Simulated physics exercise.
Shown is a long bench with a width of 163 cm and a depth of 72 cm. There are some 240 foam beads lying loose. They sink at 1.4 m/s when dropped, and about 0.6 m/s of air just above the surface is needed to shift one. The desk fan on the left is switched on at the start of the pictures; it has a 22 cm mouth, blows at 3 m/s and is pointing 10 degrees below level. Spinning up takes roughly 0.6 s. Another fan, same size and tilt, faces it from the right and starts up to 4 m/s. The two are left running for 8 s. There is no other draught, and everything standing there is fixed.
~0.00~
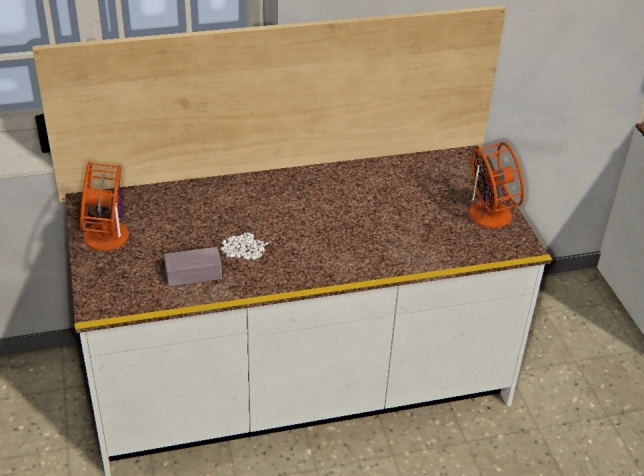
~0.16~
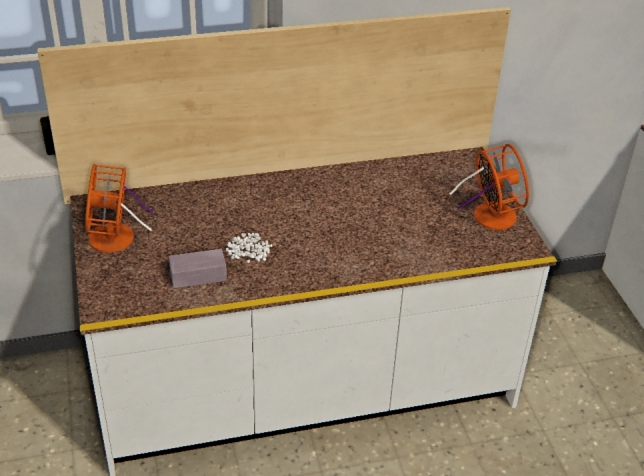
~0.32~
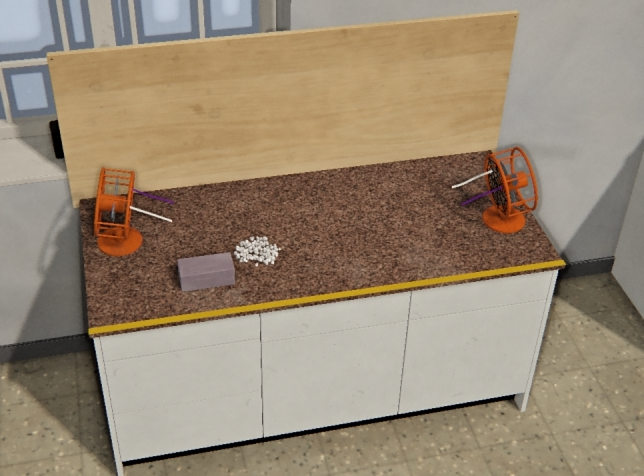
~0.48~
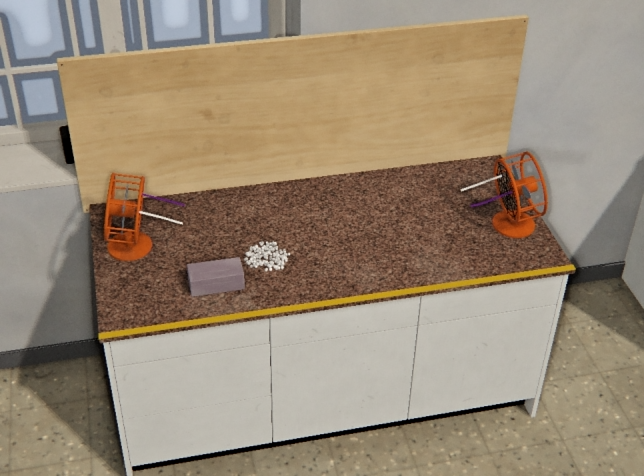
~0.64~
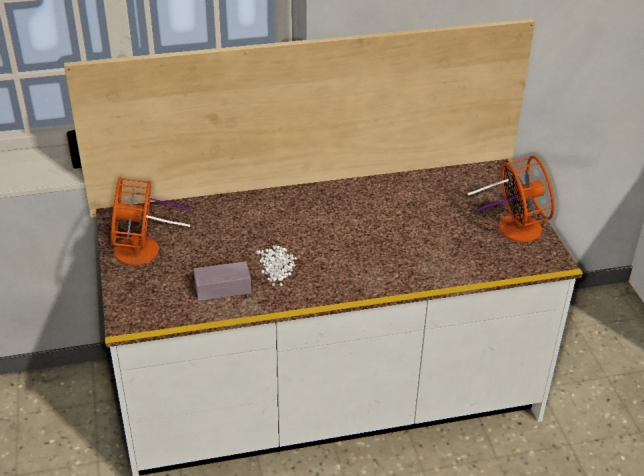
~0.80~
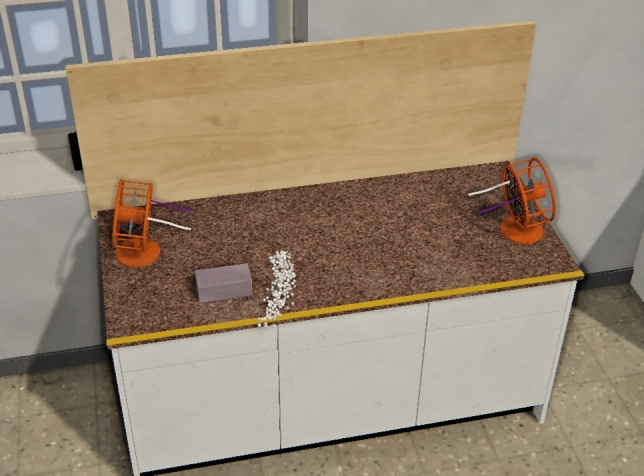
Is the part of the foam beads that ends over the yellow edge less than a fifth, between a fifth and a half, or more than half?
The part that ends over the yellow edge is beyond one half.
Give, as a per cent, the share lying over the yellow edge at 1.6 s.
I reckon close to 100 %.
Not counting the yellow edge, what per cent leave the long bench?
My best guess is roughly 1 %.
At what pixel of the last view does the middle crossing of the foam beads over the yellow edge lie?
Somewhere about (264, 323).
After 1.6 s the count stands so, 99 % are over the yellow edge.
After 2.6 s the count stands so, 99 % are over the yellow edge.
After 4.4 s the count stands so, 99 % are over the yellow edge.
After 8.0 s, at the end, 99 % are over the yellow edge.
